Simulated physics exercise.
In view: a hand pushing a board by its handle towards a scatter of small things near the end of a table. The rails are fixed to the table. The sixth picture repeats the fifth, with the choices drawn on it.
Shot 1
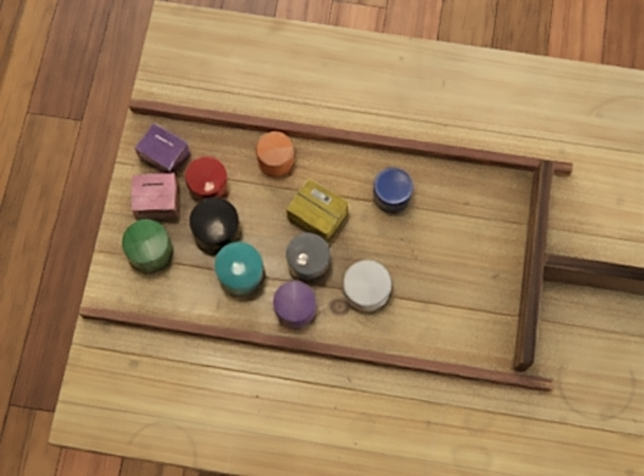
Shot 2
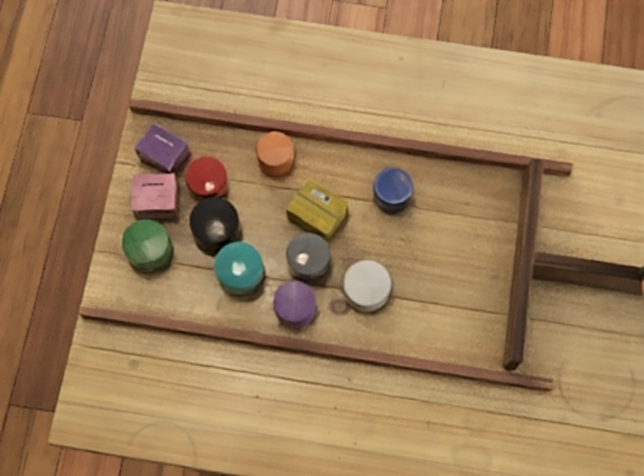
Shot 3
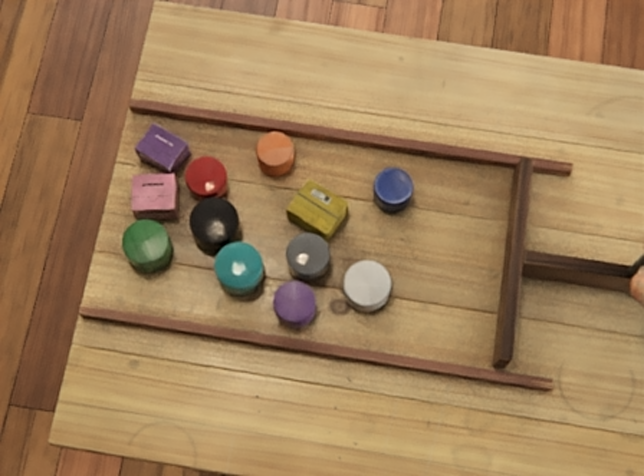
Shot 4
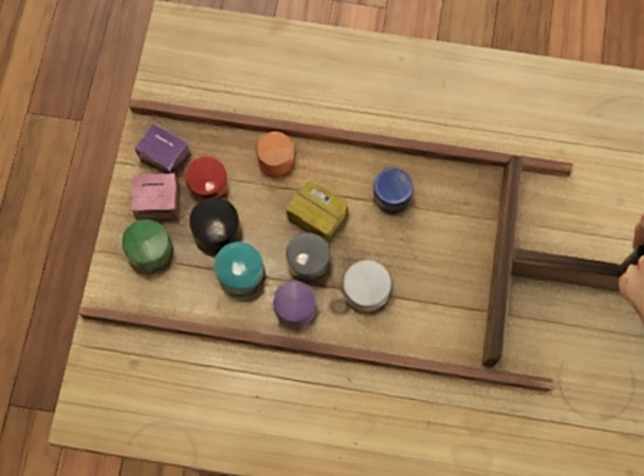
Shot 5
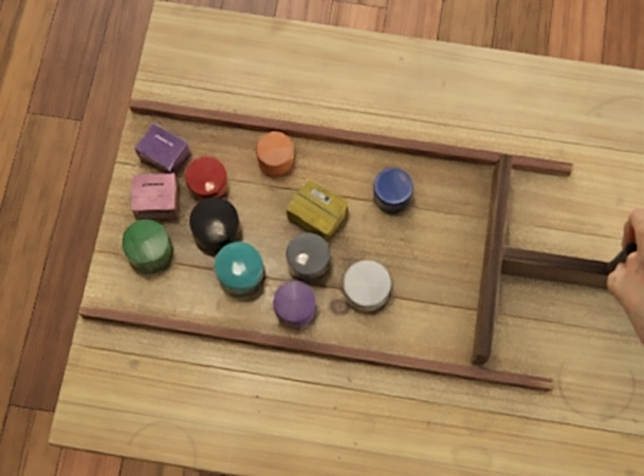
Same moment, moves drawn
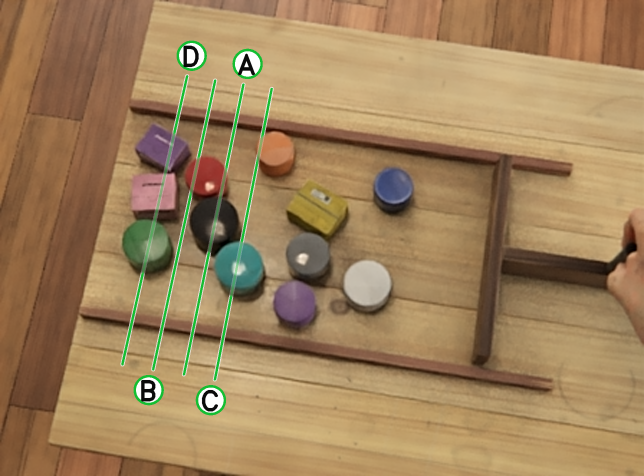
To begin with, colourful small tubs, pots and packets sit scattered between two wooden rails on a tabletop, with a dark board standing to their right. The board slides slowly left by a short distance, and a hand gripping its handle comes into view at the right, while the small things stay still.
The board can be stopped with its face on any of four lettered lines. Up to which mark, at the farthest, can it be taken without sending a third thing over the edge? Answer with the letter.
It can go as far as A.
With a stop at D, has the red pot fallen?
By then, yes.
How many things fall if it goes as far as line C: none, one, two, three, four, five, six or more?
In all, none.
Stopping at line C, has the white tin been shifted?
Yes.
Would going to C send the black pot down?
No.
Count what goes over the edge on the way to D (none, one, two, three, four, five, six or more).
In all, six or more.
On the marked copy, A at (215, 223); B at (186, 218); C at (245, 227); D at (156, 214).
Following A. Soon after the start, board (393, 236); blue tub (374, 188); white tin (355, 285).
Later, board (291, 220); pink box (150, 195); black pot (191, 221).
In the end, board (217, 209); pink box over the edge; purple packet (130, 131); one fallen.
As for the rest, B drops four; C is within the limit but short; D drops eight.
